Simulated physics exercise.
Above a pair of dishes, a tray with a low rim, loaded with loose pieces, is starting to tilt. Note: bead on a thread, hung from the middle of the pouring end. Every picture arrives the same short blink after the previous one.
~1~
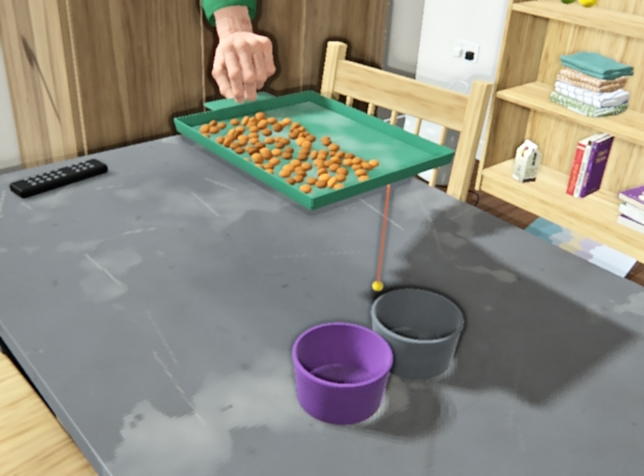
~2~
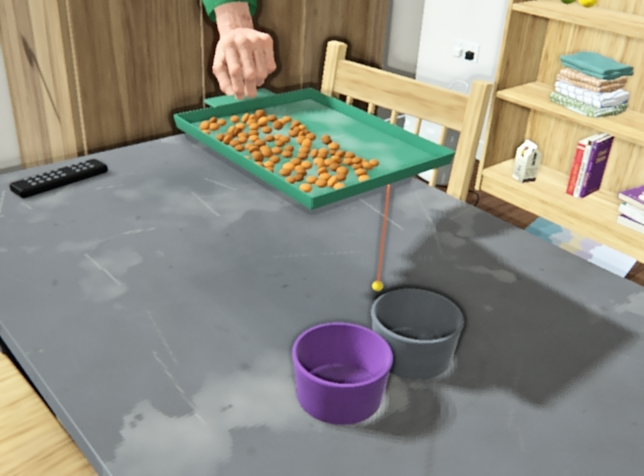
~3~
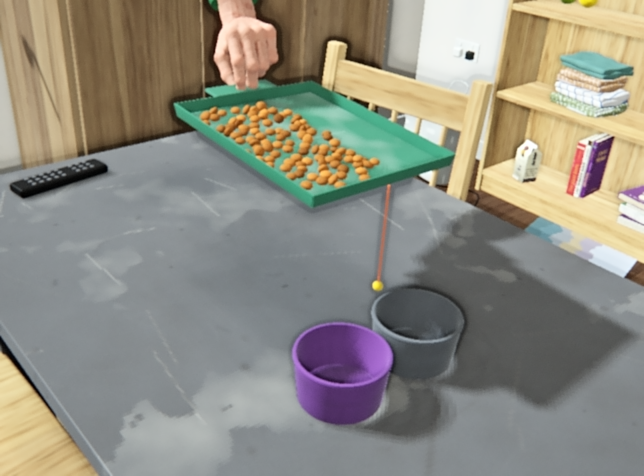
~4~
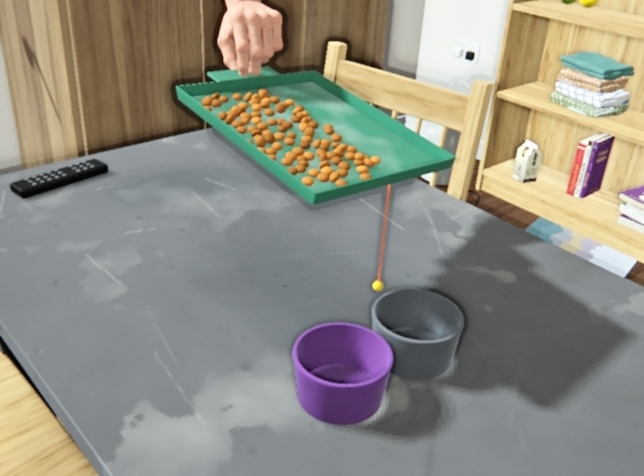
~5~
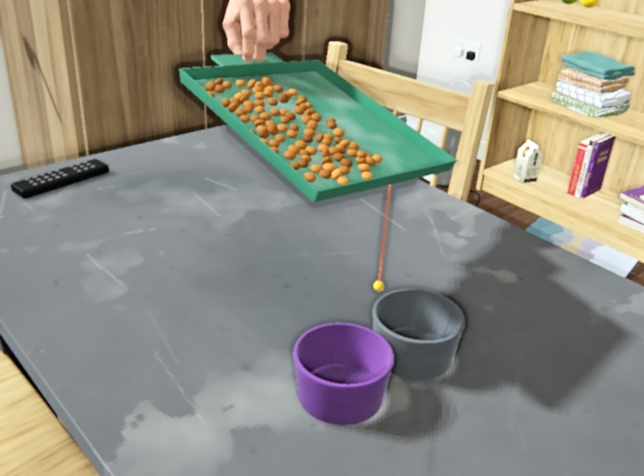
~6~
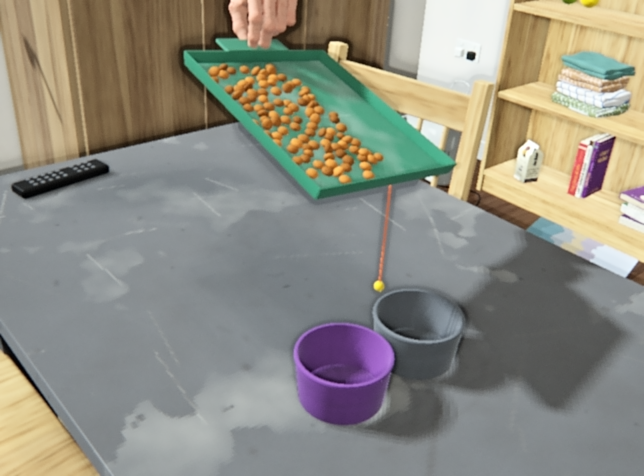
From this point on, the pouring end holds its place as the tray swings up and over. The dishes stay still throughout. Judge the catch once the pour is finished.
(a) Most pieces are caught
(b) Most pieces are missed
b, most pieces are missed.
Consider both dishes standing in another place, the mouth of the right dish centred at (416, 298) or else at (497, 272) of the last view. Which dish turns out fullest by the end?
So: The one further right first, and the one further left second.
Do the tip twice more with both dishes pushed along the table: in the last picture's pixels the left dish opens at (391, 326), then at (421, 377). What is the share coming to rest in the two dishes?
The first position comes out at 70 per cent, the other at 0 per cent.
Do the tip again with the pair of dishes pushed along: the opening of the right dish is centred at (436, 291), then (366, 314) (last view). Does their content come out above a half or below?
Try 1: In excess of half; try 2: Not up to half.
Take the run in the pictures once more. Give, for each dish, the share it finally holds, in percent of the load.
Left 0 per cent, right 30 per cent.
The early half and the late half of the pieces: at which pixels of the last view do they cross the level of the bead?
(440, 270) first, (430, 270) later.
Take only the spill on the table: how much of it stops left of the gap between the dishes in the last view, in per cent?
Estimate: About 0 percent.
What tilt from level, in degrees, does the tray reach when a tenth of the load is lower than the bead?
I'd put it at about 75 degrees.
Shortly afterwards, tray tipped steeply; all but a few on the tray; a little in the air.
Next, tray tipped past a quarter turn; a little on the tray; near a quarter in the right dish; near half outside both; near a quarter in the air.
Some moments later, tray tipped past a quarter turn; near a quarter in the right dish; the bulk outside both.
In the end, tray tipped past a quarter turn; none at all in the left dish; near a quarter in the right dish; the bulk outside both.
